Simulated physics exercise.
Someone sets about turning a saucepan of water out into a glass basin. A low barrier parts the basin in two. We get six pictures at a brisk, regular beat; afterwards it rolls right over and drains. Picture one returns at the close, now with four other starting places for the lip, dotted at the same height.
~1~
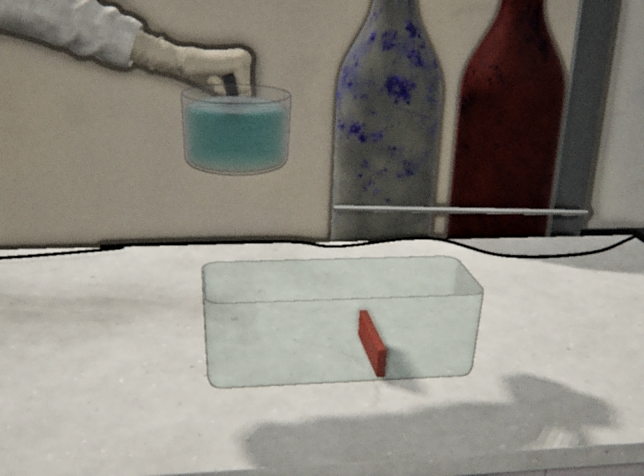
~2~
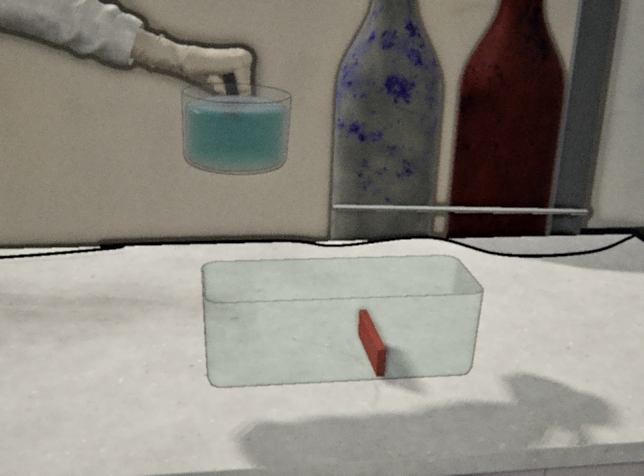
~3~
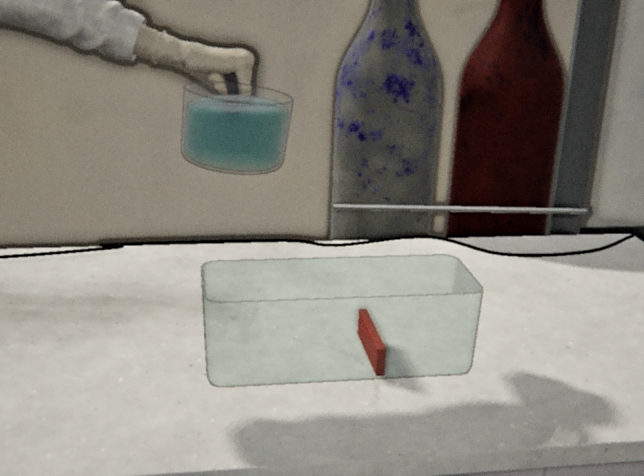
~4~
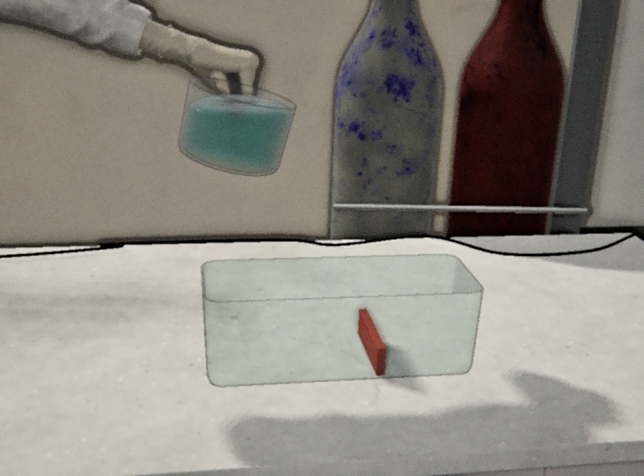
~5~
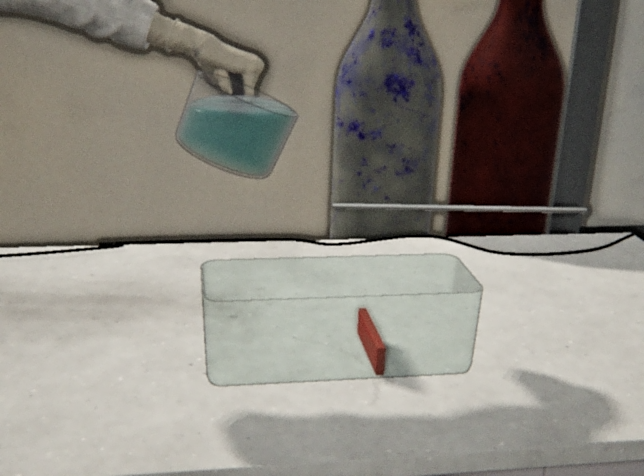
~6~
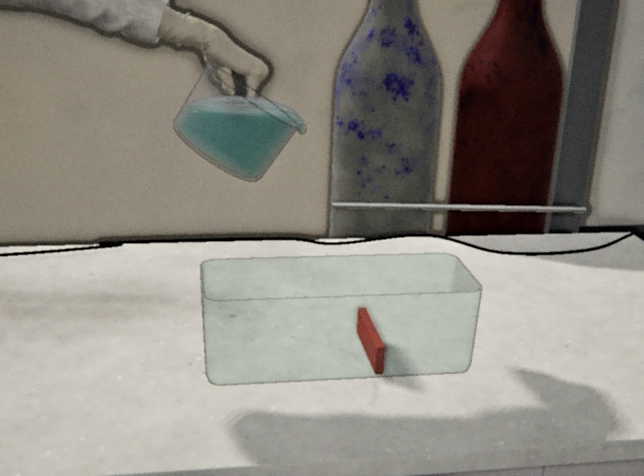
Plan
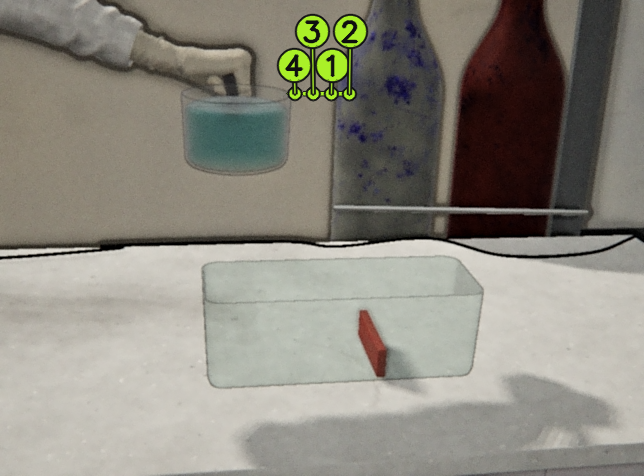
A gloved hand in a white sleeve holds a clear round container of blue-green water at upper left, seen from the front and slightly above a pale worktop. Below sits an empty glass basin with a low red barrier inside, and behind stand a blue-speckled grey bottle and a dark red one. The hand stays level briefly, then tilts the container rightward until water reaches over its lip.
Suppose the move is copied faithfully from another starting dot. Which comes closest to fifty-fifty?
The best dot is 3.
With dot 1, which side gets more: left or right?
More ends on the right.
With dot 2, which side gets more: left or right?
The right side.
In lime, 1 at (331, 93); 2 at (349, 93); 3 at (313, 93); 4 at (294, 93).
Choosing 1, about 28 % ends left of the wall and 71 % right of it.
Choosing 2, about 18 % ends left of the wall and 80 % right of it.
Choosing 3, about 49 % ends left of the wall and 50 % right of it.
Choosing 4, about 77 % ends left of the wall and 20 % right of it; 4 % is lost outside.
